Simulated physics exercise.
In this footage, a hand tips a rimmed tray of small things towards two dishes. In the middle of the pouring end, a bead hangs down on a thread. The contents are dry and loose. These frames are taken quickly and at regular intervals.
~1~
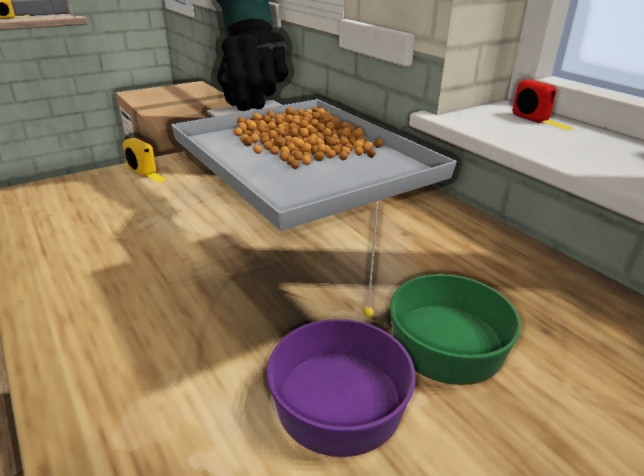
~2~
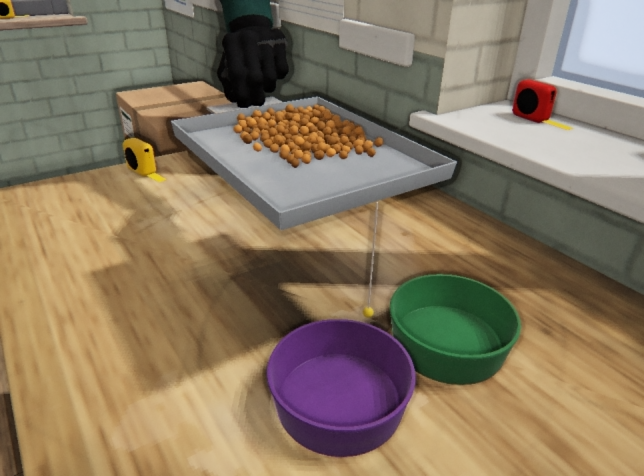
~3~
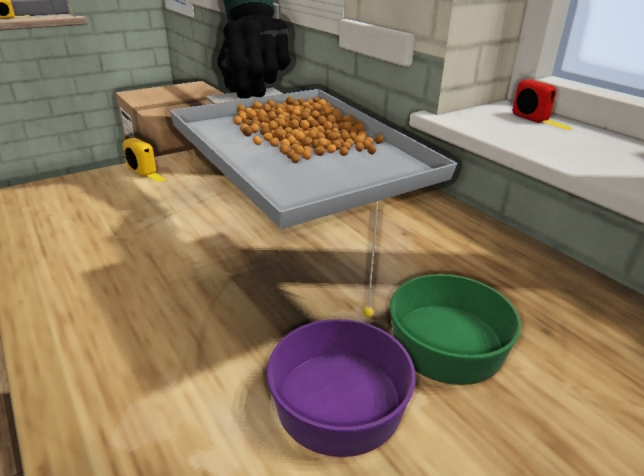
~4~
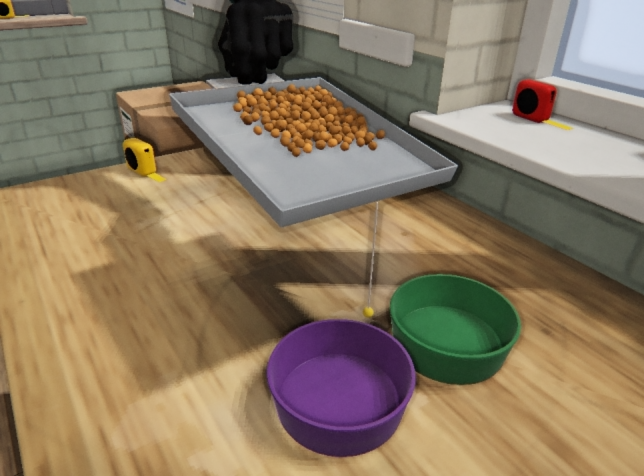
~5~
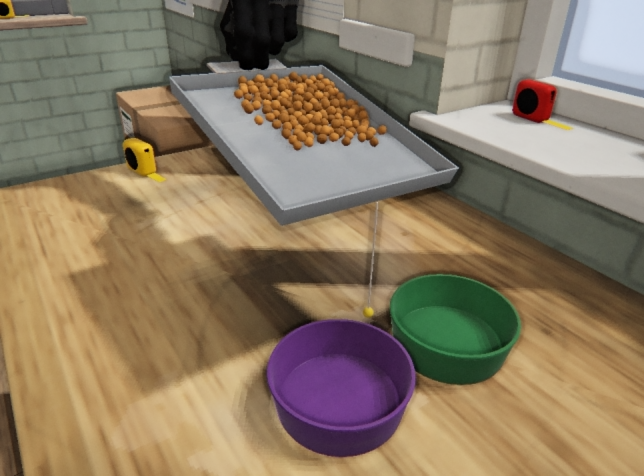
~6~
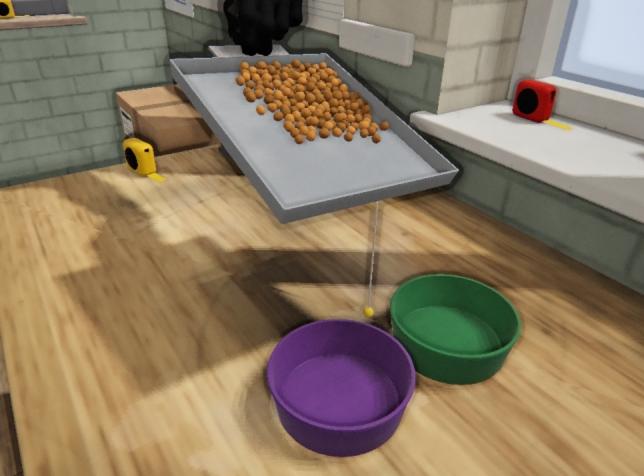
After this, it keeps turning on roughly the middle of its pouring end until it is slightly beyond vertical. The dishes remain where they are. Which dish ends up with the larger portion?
The right-hand dish.
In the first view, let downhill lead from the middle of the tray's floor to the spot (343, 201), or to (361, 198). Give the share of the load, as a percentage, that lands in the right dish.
The first try yields 10 percent and the second 30 percent.
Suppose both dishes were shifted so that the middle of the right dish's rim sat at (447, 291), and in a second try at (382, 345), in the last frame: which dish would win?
Try 1 - the dish at right, try 2 - the dish at right.
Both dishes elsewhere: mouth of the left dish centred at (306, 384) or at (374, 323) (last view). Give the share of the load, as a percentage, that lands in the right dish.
It would be roughly 70 per cent, followed by roughly 10 per cent.
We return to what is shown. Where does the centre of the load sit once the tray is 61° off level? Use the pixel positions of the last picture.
Centre estimate: (407, 155).
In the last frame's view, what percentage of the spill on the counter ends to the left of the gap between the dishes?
Looks to be around 20 per cent of the spill.
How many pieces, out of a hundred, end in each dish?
I'd say the left dish holds some 20 % and the right dish some 70 %.
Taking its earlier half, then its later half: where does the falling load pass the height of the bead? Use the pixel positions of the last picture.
About (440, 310), and after that about (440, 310).
Soon after the last picture, tray tipped steeply; nearly all on the tray; a stray few in the right dish; a small part in the air.
A little later, tray tipped right over; most on the tray; a stray few in the left dish; a small part in the right dish; a stray few outside both; a stray few in the air.
Later still, tray tipped past a quarter turn; about a quarter in the left dish; about two thirds in the right dish; a small part outside both.
At rest, tray tipped past a quarter turn; about a quarter in the left dish; about two thirds in the right dish; a small part outside both.
